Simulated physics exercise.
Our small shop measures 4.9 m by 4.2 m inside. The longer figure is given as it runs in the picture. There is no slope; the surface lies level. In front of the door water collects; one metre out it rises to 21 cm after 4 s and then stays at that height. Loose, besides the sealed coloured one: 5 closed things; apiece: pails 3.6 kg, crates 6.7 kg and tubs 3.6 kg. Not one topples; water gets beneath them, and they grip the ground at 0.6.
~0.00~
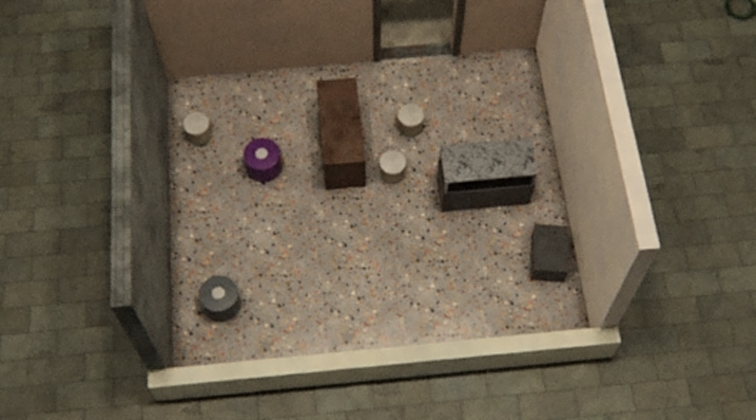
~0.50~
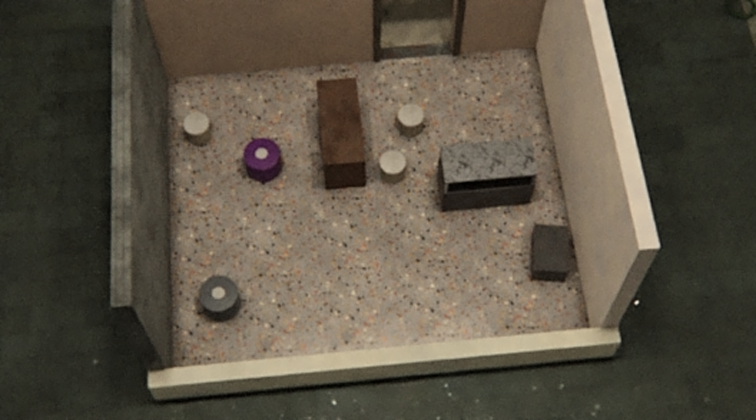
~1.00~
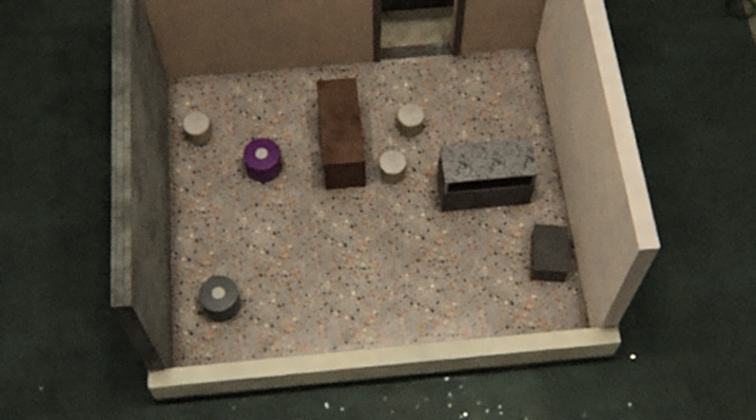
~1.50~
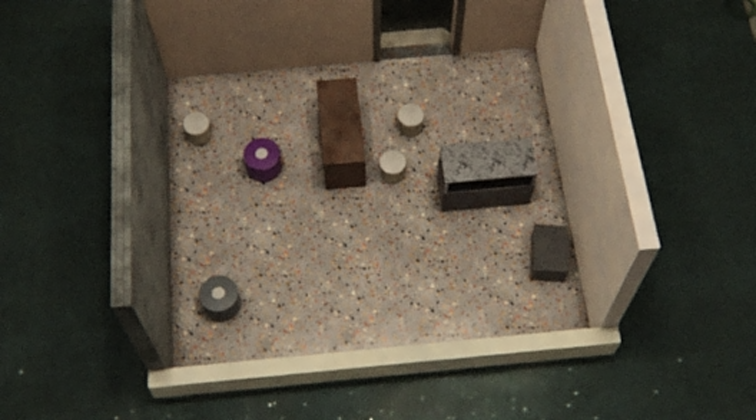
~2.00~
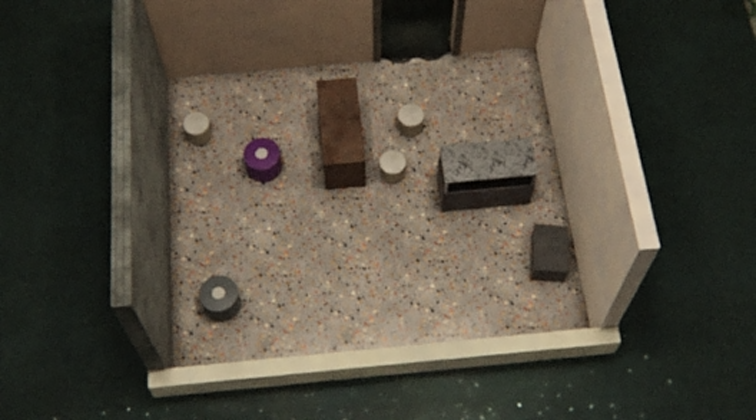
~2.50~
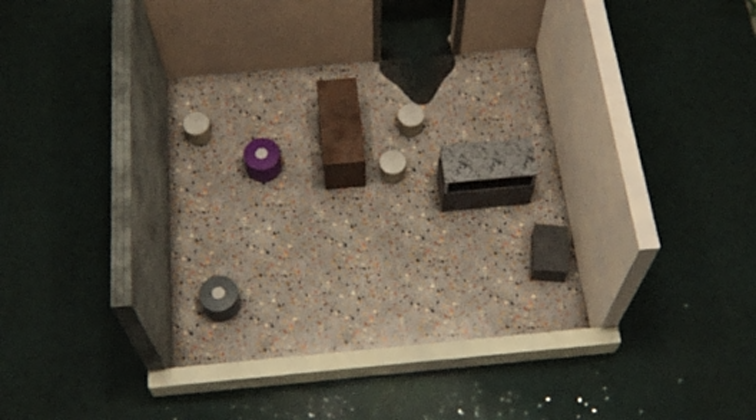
At the start, the small roofless shop stands dry on grey paving, with crates and round tubs, one purple, on its speckled floor. Dark water then covers the paving outside and darkens the doorway, and finally a dark tongue of it spreads through onto the floor, while the objects inside stay still.
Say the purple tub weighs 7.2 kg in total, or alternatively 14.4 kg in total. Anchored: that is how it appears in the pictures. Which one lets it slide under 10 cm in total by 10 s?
The one that works is the first, 7.2 kg.
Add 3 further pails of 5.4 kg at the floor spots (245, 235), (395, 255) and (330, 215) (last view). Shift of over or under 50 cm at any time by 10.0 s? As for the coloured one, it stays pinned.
The first comes out below the threshold, the second above the threshold, the third below the threshold.
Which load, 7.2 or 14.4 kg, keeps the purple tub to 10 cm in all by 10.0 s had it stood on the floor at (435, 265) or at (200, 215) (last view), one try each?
At the first spot the heavier mass is required, at the second the lesser mass is plenty.
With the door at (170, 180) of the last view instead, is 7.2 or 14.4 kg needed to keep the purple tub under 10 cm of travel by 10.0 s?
Lab note: Both masses insufficient.
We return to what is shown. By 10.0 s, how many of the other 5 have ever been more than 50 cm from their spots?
The tally stands at 3.
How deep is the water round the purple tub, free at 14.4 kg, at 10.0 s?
Depth: Approx. 0 cm.
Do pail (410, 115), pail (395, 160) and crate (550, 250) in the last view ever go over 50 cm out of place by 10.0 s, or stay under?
In order: Above the mark, above the mark, above the mark.
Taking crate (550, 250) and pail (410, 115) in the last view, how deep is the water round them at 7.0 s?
3 and 3 cm.
After 3.5 s the purple tub would be 0 cm from its start with 7.2 kg and 0 cm from its start with 14.4 kg; 0 cm of water round it then.
After 4.5 s the purple tub would be 0 cm from its start with 7.2 kg and 0 cm from its start with 14.4 kg; 0 cm of water round it then.
After 7.0 s the purple tub would be 0 cm from its start with 7.2 kg and 0 cm from its start with 14.4 kg; 0 cm of water round it then.
After 10.0 s the purple tub would be 0 cm from its start with 7.2 kg and 0 cm from its start with 14.4 kg; 0 cm of water round it then.
